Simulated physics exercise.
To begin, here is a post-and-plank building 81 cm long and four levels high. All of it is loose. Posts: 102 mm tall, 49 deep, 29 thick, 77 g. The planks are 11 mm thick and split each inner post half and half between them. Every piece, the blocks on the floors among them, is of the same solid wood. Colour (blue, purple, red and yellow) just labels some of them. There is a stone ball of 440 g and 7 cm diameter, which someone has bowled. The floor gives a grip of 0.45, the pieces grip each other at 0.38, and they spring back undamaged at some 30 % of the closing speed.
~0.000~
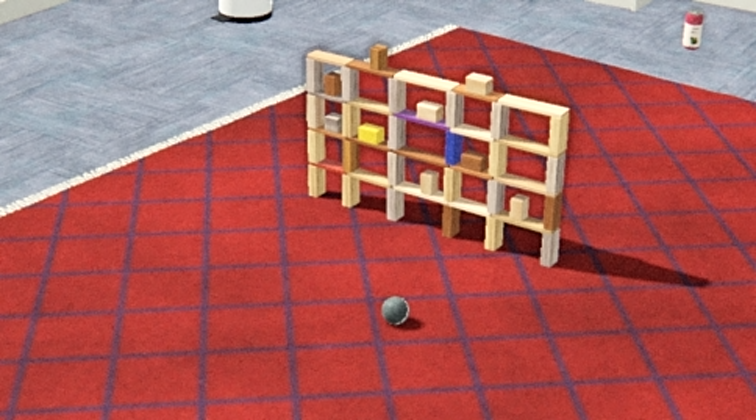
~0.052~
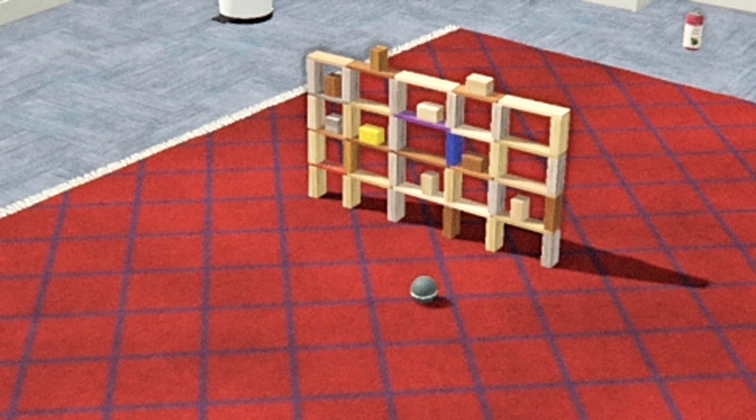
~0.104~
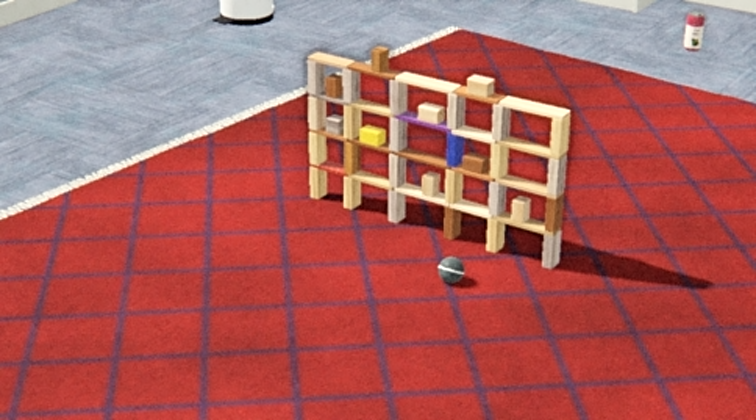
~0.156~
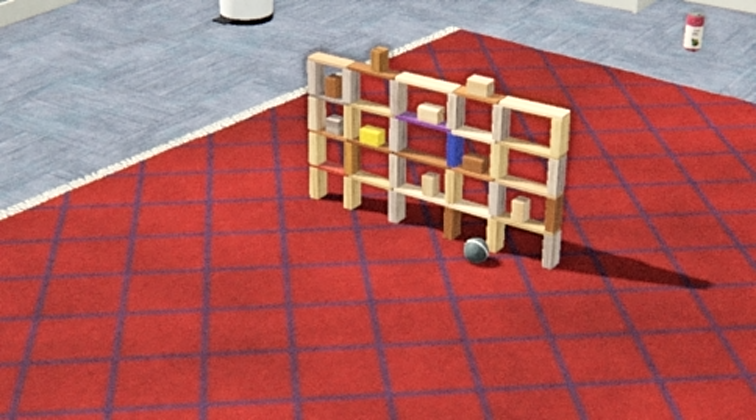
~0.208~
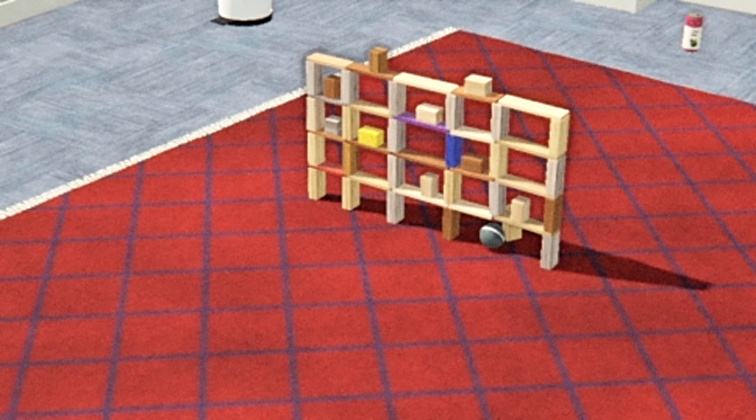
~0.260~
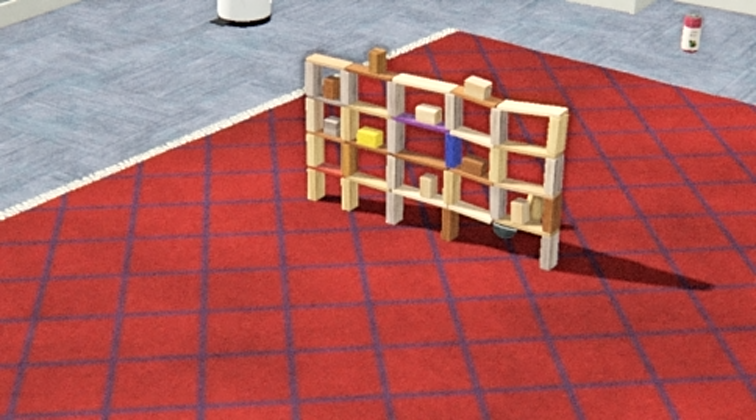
On a red rug with a dark crisscross pattern, laid over a blue-grey floor and seen from above by a still camera, stands an open wooden frame of posts and planks. It is mostly pale and brown, with a blue post, a purple plank and a yellow block. A dark grey ball rolls rightward and away, strikes a post near the frame's right end, and pushes in underneath, shifting pieces there.
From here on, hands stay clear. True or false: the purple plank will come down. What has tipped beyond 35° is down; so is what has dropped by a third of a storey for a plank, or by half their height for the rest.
True.
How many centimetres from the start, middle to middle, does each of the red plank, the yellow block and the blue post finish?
The red one ends 0 cm from its start, the yellow one 0 cm and the blue one 32 cm.
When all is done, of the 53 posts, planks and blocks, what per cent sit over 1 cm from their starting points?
It comes to 55 percent.
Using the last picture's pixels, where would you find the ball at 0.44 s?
Position: About (551, 189).
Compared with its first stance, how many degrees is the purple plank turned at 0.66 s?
Angle from initial pose, roughly 30 deg - estimate.
Around 0.44 s, ball still moving; 15 of the 53 pieces down; purple plank tipped 5°; blue post tipped 10°.
Around 0.66 s, ball still moving; 24 of the 53 pieces down; purple plank tipped 35°, 46 mm lower; blue post tipped 26°, 8 cm lower.
Around 1.40 s, ball still moving; 27 of the 53 pieces down; purple plank tipped 11°, 12 cm lower; blue post on its side.
Finally (2.5 s), ball rolling away; 28 of the 53 pieces down; purple plank tipped 40°, 15 cm lower; blue post on its side; red plank unmoved. Seen by the last camera, middles, purple plank near (423, 168), blue post near (485, 210).
